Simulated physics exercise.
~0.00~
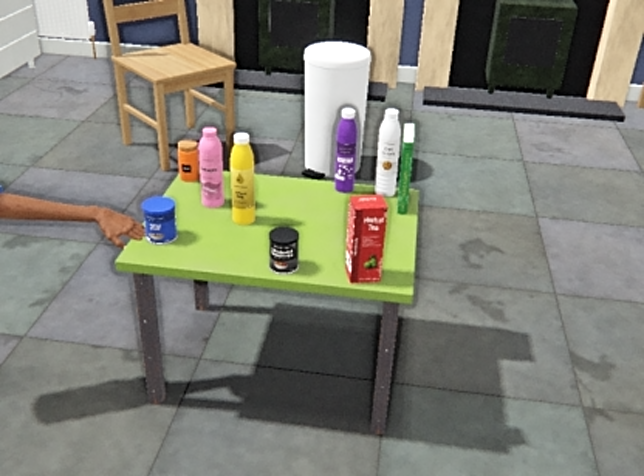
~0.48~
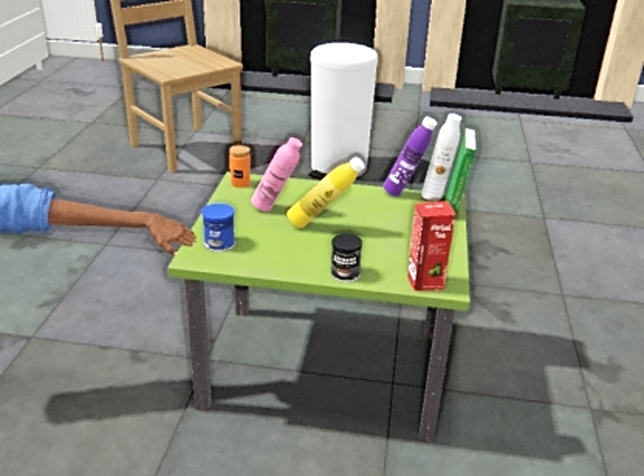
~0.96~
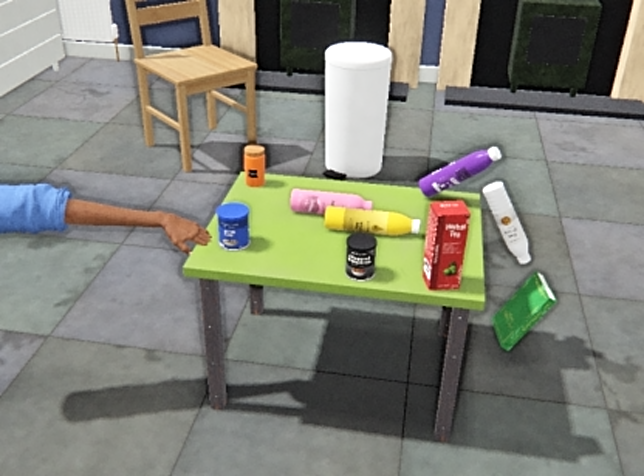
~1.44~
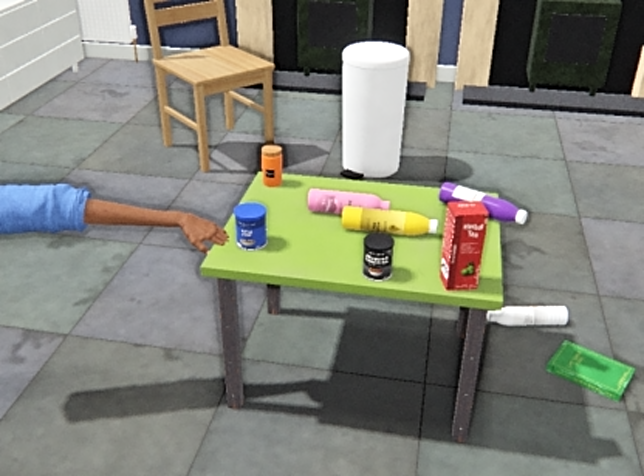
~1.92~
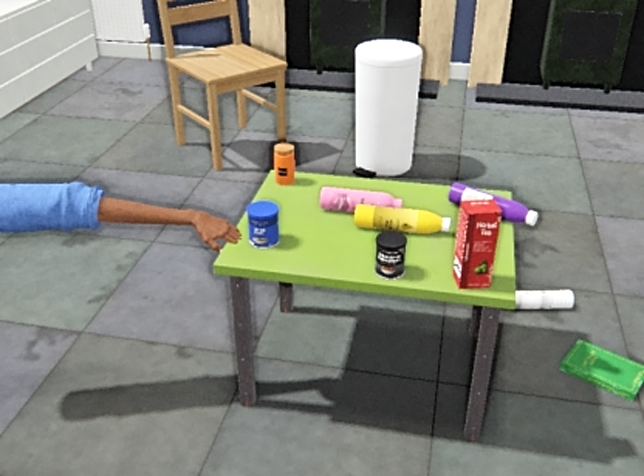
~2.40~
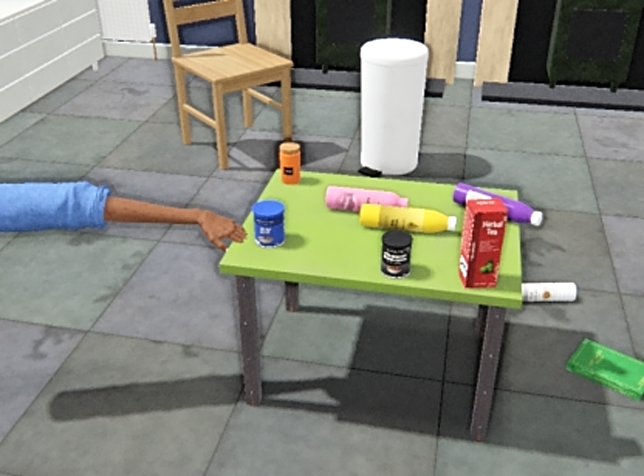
In a room with grey floor tiles, seen from slightly above, a small lime-green table stands before a wooden chair and a white bin. It holds an orange jar, blue tin and pink bottle at left, a yellow bottle and black tin mid-table, and a red carton with purple and white bottles and a green book at right. With a hand at its left edge, the table jerks right and the tall items tilt. The pink and yellow bottles topple, while the white bottle and book drop off the right side. The purple bottle ends lying down; the jar, tins and carton stay upright.
